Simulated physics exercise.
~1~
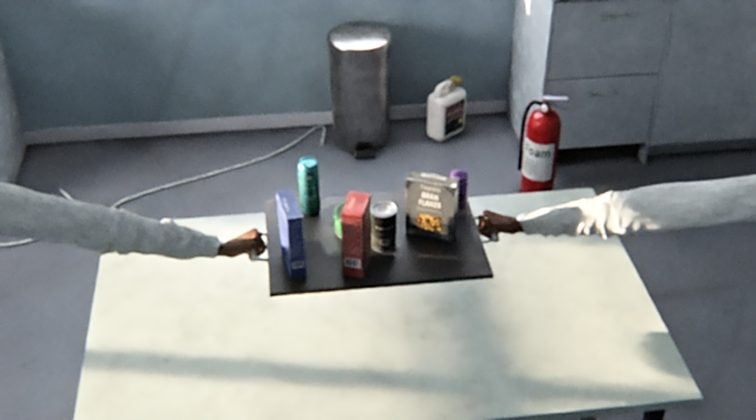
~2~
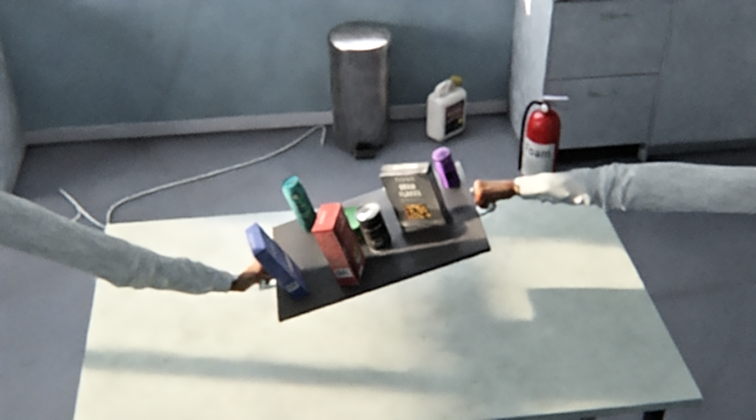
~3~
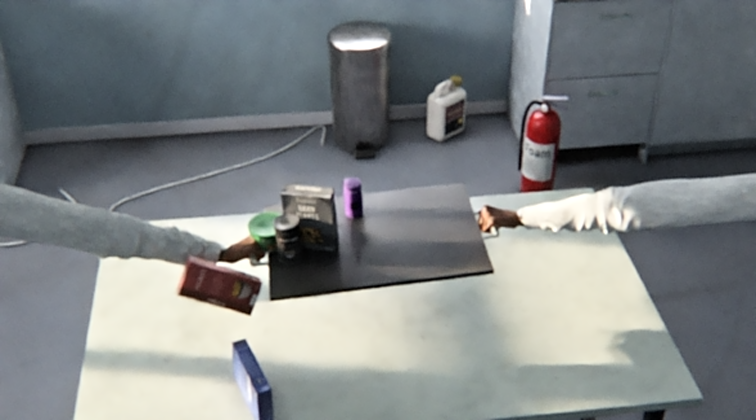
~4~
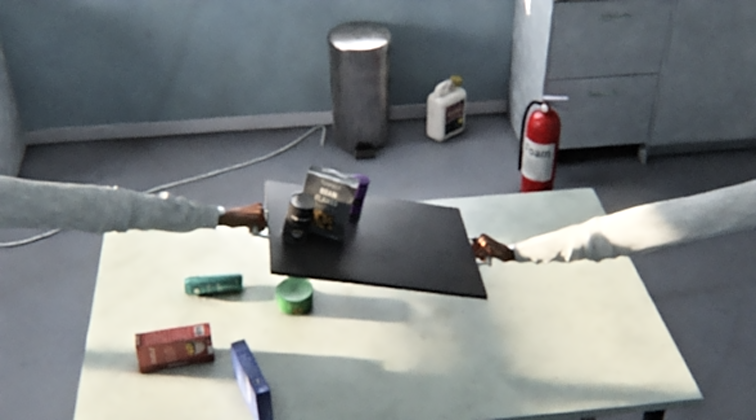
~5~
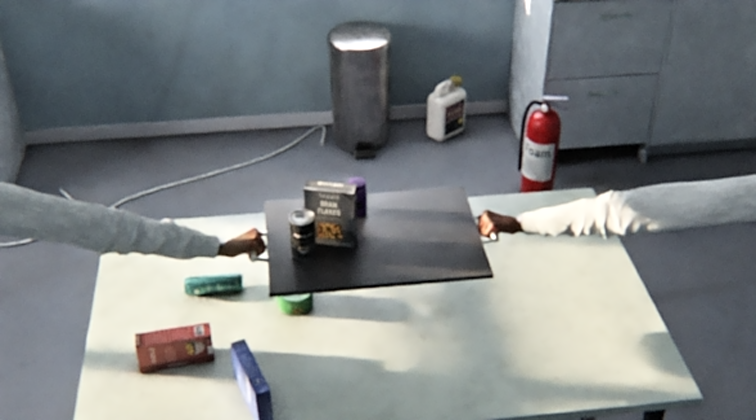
A flat black tray, held at either end by two hands above a pale table, carries a blue packet, a red packet, a grey packet, a turquoise can, a green tub, a black tin and a purple shaker. The hands tip it down to the left, and the items lean and slide that way. The blue packet drops onto the table, and the red packet tumbles off after it. The turquoise can and green tub also end up on the table as the tray tilts down to the right. Finally the tray levels, with the grey packet, black tin and purple shaker still upright on it, left of where they began.
